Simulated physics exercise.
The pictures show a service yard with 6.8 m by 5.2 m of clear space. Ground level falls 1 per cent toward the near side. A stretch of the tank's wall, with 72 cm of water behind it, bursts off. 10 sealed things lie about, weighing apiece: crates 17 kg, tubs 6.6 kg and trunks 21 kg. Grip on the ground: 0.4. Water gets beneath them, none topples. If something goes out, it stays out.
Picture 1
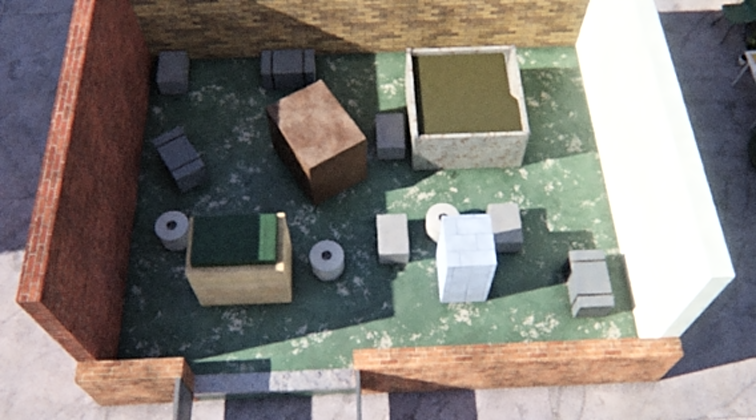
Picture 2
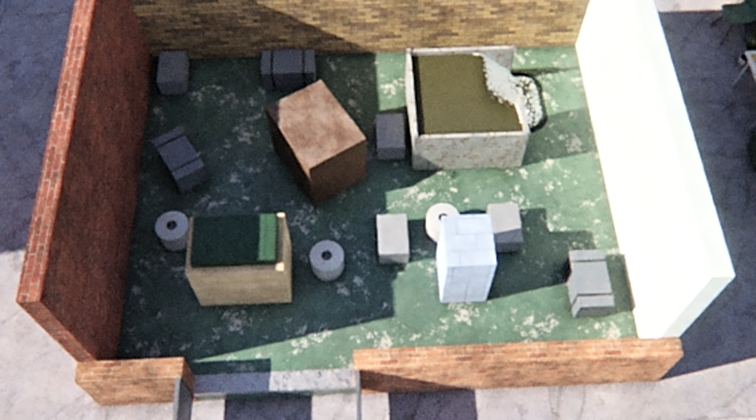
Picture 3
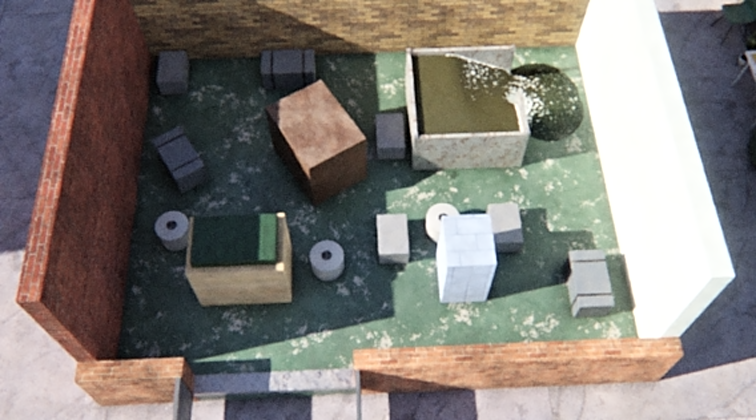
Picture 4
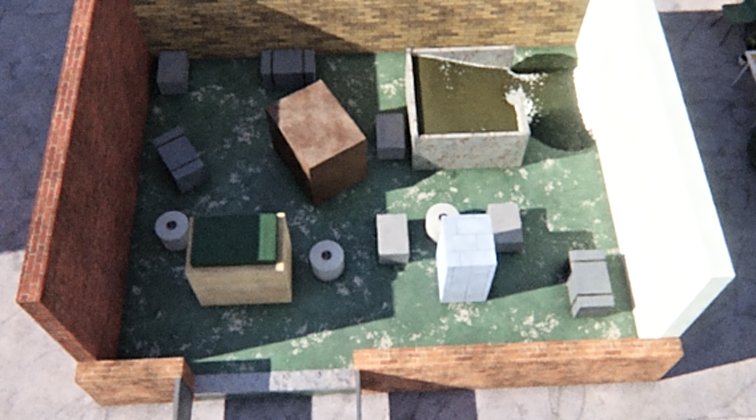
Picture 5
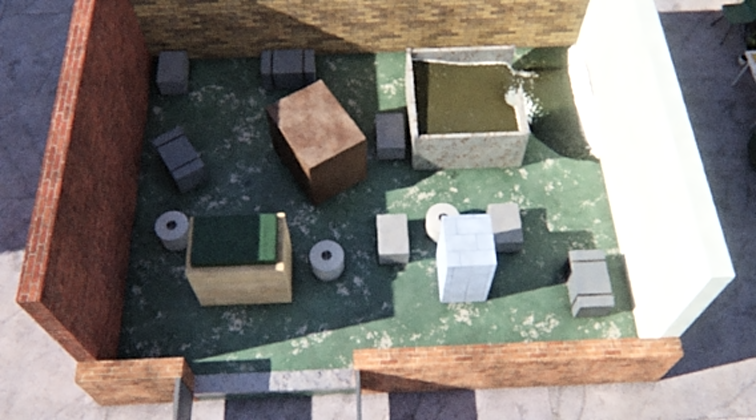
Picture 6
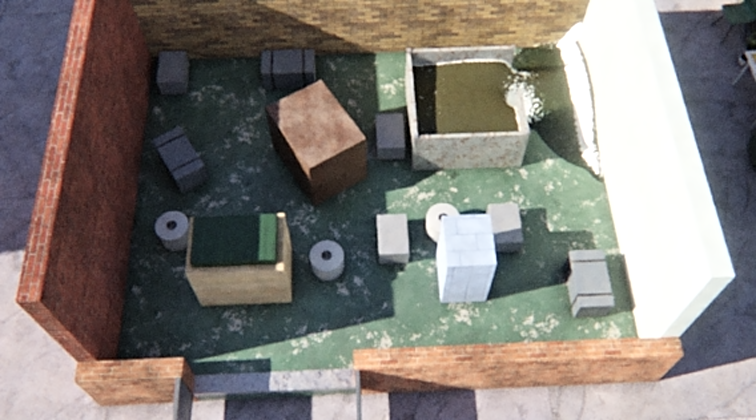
Murky green water bursting through the right side of a stone tank and spreading to the white wall, surrounding blocks staying still.
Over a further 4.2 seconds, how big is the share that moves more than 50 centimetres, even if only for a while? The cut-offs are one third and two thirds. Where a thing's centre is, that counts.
I predict short of one in three.
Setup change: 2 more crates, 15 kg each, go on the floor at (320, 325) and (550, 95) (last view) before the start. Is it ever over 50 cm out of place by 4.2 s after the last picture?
In turn: Less, past it.
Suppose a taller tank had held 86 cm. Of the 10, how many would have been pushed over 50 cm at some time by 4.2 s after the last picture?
I count 4 of them in that case.
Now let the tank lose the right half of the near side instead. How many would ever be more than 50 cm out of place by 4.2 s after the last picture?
In that case 4 of them.
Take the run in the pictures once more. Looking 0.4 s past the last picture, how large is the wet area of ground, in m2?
My estimate is roughly 5.0 m2.
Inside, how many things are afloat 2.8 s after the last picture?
The number is 1.
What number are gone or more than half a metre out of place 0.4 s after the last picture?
Tally: 0.
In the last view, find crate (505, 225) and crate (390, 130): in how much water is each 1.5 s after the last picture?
I'd estimate 4 cm for the first and 0 cm for the second.
Then, 0.4 s after the last picture 0 of 10 are over 50 cm from their spots; 0 afloat.
Then, 1.5 s after the last picture 0 of 10 are over 50 cm from their spots; 0 afloat.
Then, 2.8 s after the last picture 2 of 10 are over 50 cm from their spots; 1 afloat.
Then, 4.2 s after the last picture 2 of 10 are over 50 cm from their spots, and 2 have been at some point; 3 afloat.
